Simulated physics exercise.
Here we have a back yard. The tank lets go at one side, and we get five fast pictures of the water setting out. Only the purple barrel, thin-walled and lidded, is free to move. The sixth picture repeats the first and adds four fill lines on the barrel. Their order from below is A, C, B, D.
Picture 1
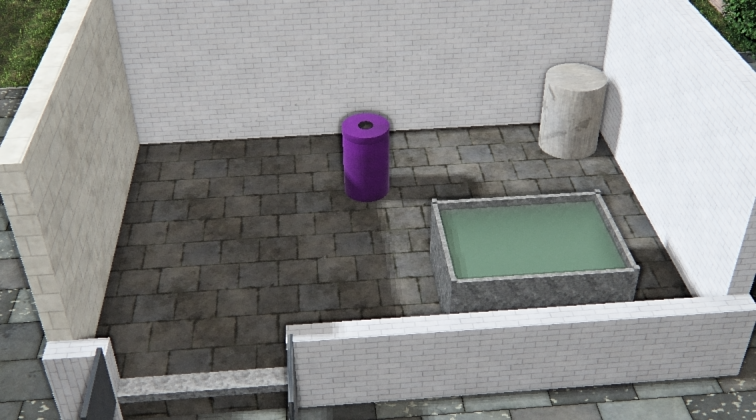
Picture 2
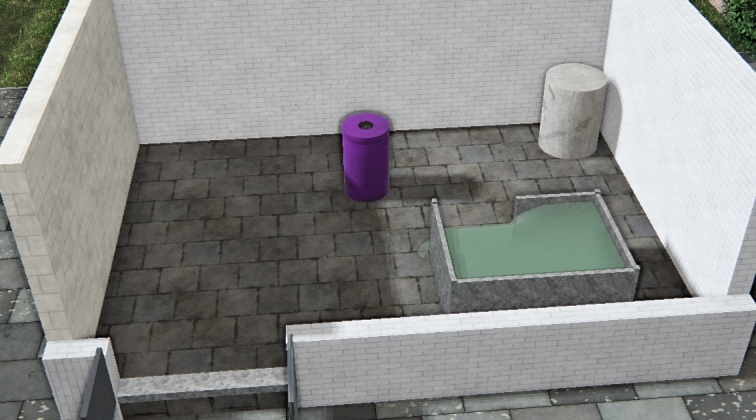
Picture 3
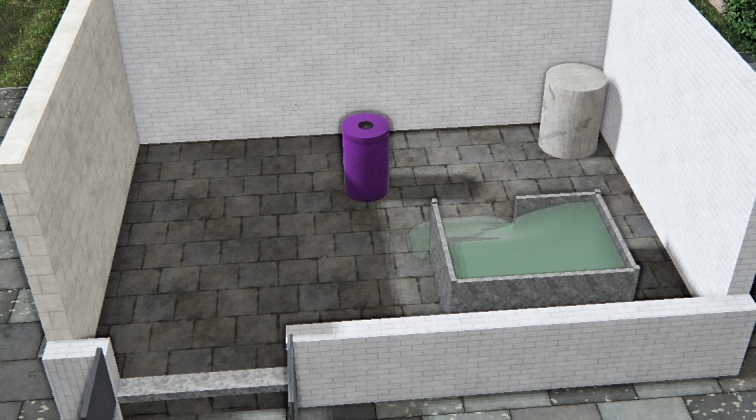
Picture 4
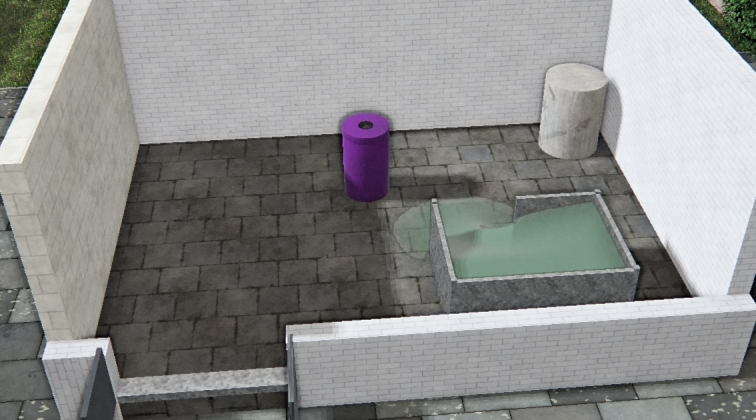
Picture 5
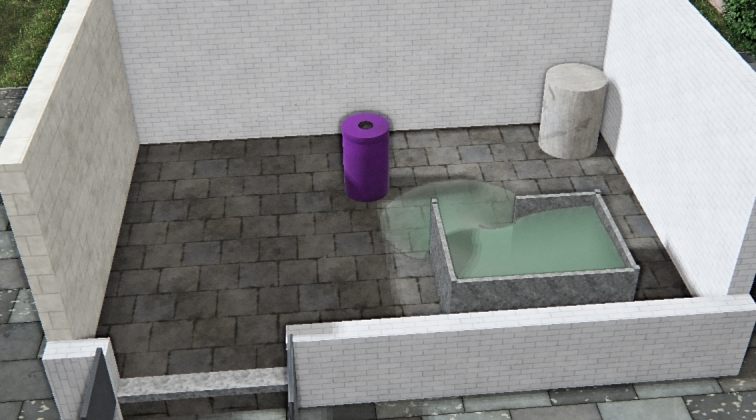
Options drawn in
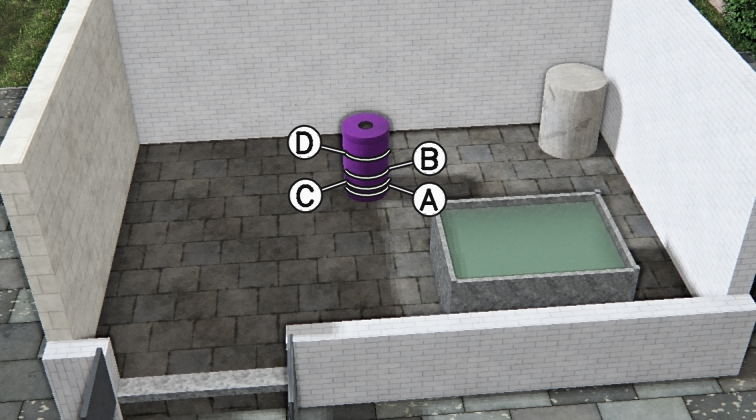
Pale green water fills a grey stone tank until the left part of its back side goes missing, and the water then spreads in a thin sheet over the paving towards a purple barrel, which stays still. The walled back yard is seen from above by a still camera. The barrel stands near the middle, with a pale stone cylinder at back right and a low white wall in front.
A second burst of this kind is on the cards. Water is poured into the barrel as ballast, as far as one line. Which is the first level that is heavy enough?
Go for B.
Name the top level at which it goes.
That is level C.
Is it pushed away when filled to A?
Yes, that goes wrong.
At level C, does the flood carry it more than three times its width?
No.
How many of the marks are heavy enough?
Two.
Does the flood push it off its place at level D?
No, not at all.
On the marked copy, A at (369, 195); B at (368, 178); C at (368, 188); D at (368, 159); from the bottom up A, C, B, D.
For level A, it is pushed about 4 times its own width away.
For level B, it shifts by a finger or two and stays.
For level C, it is pushed about its own width away.
For level D, it does not move.
